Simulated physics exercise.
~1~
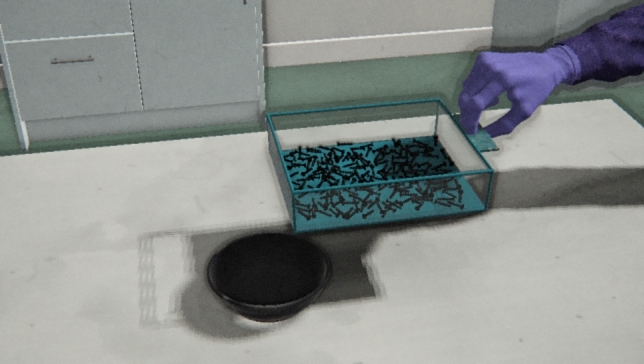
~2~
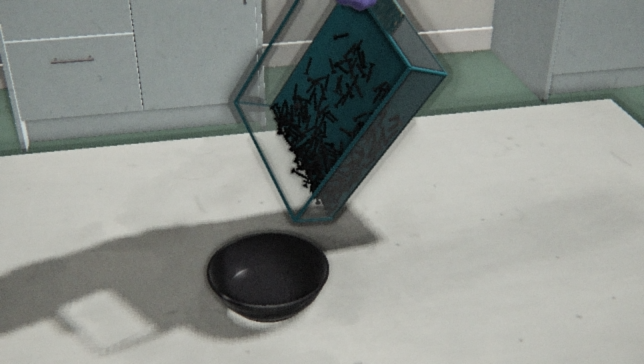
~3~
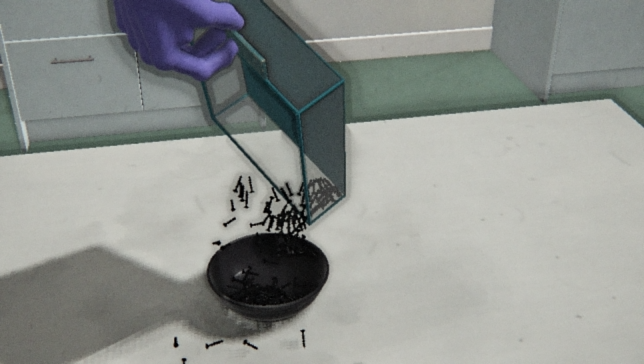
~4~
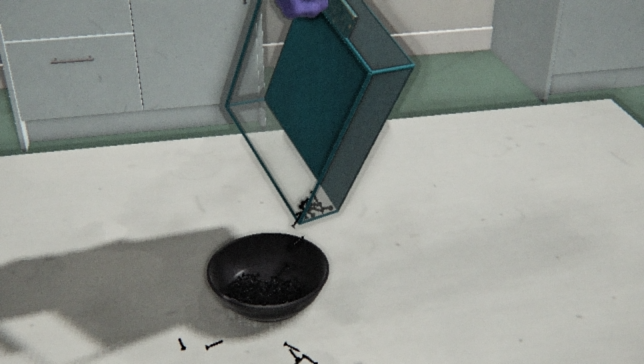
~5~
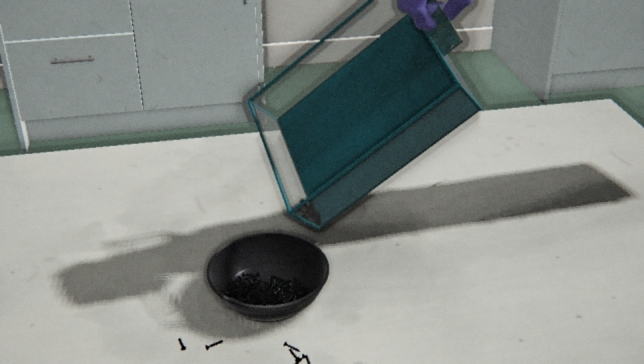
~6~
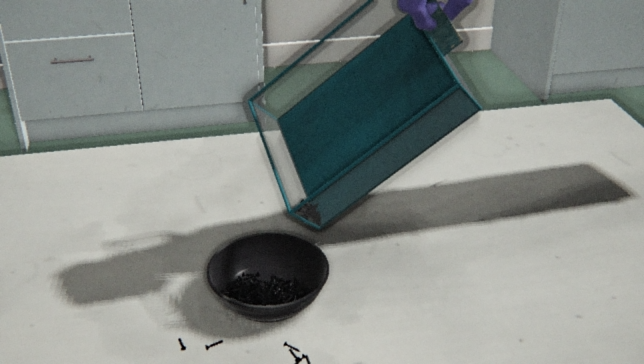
In a room with grey cabinets and a green floor, a pale tabletop is seen from slightly above by a still camera. A clear, teal-edged tray full of small black screws sits behind a round black bowl, held at its right side by a purple-gloved hand. The hand lifts the tray and tips it steeply leftward over the bowl. Screws pour down, most landing in the bowl while a few scatter on the table in front. The tray then turns partway back and is held tilted, with a few screws left in its lower corner.
